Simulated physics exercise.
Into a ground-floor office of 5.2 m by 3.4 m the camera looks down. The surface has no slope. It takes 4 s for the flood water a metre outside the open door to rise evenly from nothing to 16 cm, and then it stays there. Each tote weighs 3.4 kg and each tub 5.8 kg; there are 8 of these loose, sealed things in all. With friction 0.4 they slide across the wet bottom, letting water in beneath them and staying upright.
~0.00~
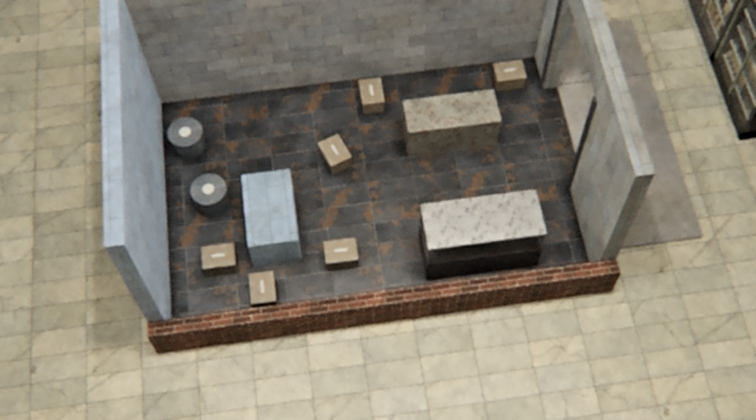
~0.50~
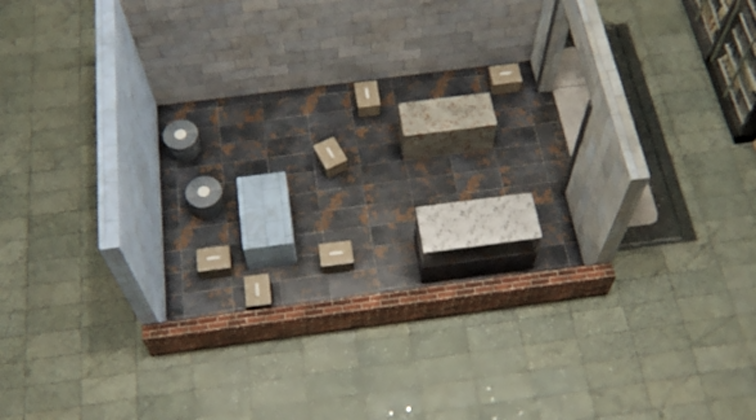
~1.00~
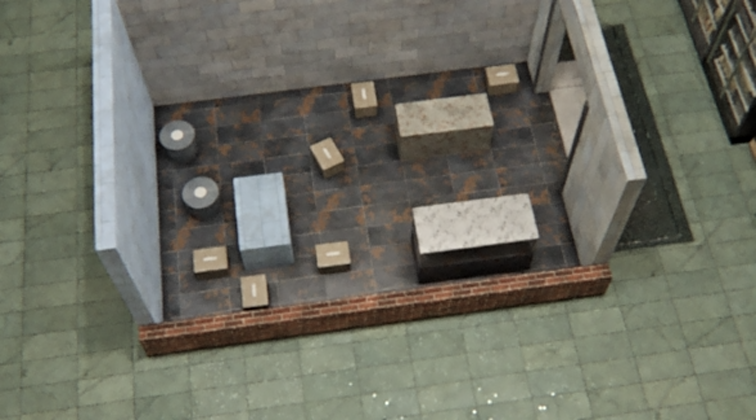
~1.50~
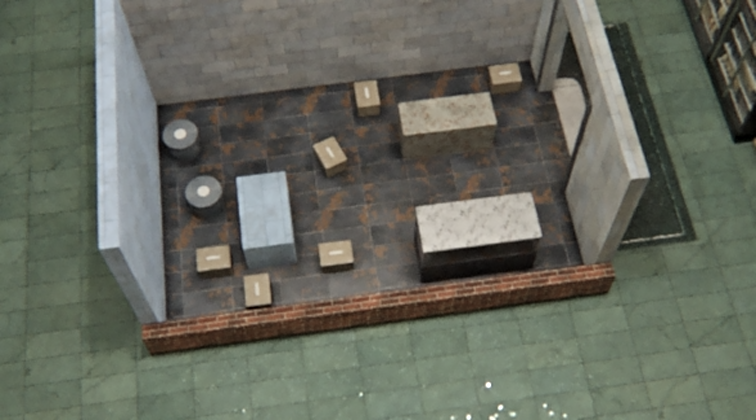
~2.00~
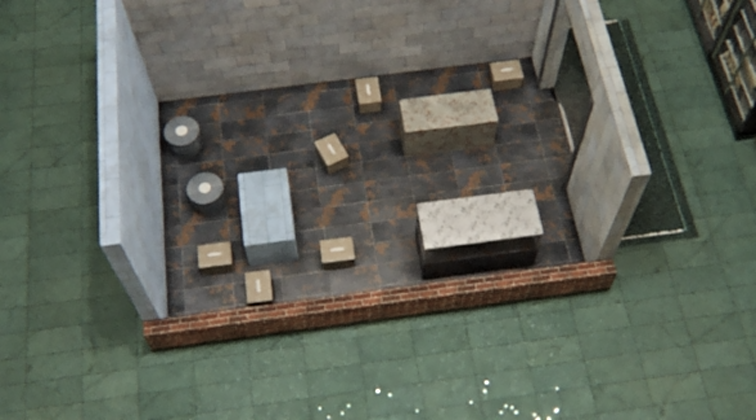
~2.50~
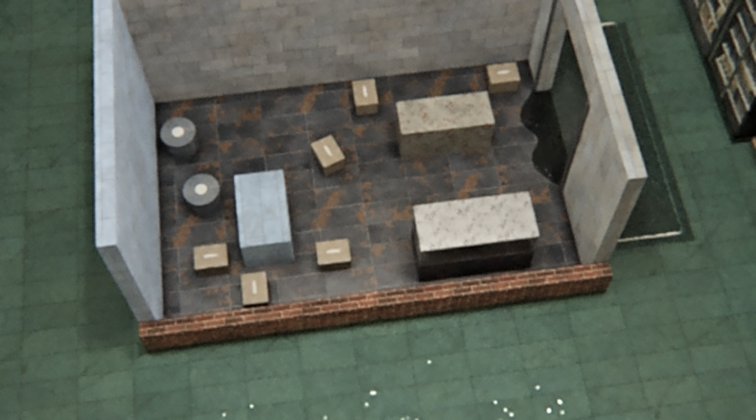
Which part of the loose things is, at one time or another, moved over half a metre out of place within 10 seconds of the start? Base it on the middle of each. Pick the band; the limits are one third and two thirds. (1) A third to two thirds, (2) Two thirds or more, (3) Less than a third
(1) A third to two thirds.
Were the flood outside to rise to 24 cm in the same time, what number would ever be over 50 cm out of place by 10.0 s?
Then 5.
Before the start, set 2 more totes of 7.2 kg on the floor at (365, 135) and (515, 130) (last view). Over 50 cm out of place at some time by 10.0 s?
In turn: Within the mark, beyond the mark.
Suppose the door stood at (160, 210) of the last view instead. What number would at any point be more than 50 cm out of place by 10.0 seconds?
6.
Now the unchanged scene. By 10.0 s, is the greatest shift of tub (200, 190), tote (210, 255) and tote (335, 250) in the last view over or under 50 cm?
Within, within, beyond.
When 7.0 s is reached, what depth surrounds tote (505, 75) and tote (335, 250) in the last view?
Around 7 cm and 4 cm.
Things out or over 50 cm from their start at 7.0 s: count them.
2.
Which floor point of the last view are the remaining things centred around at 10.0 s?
That lands at roughly (241, 198).
After 3.5 s 0 of 8 are over 50 cm from their spots; 0 afloat.
After 4.5 s 0 of 8 are over 50 cm from their spots; 0 afloat.
After 7.0 s 2 of 8 are over 50 cm from their spots; 2 afloat.
After 10.0 s 4 of 8 are over 50 cm from their spots, and 4 have been at some point; 5 afloat.
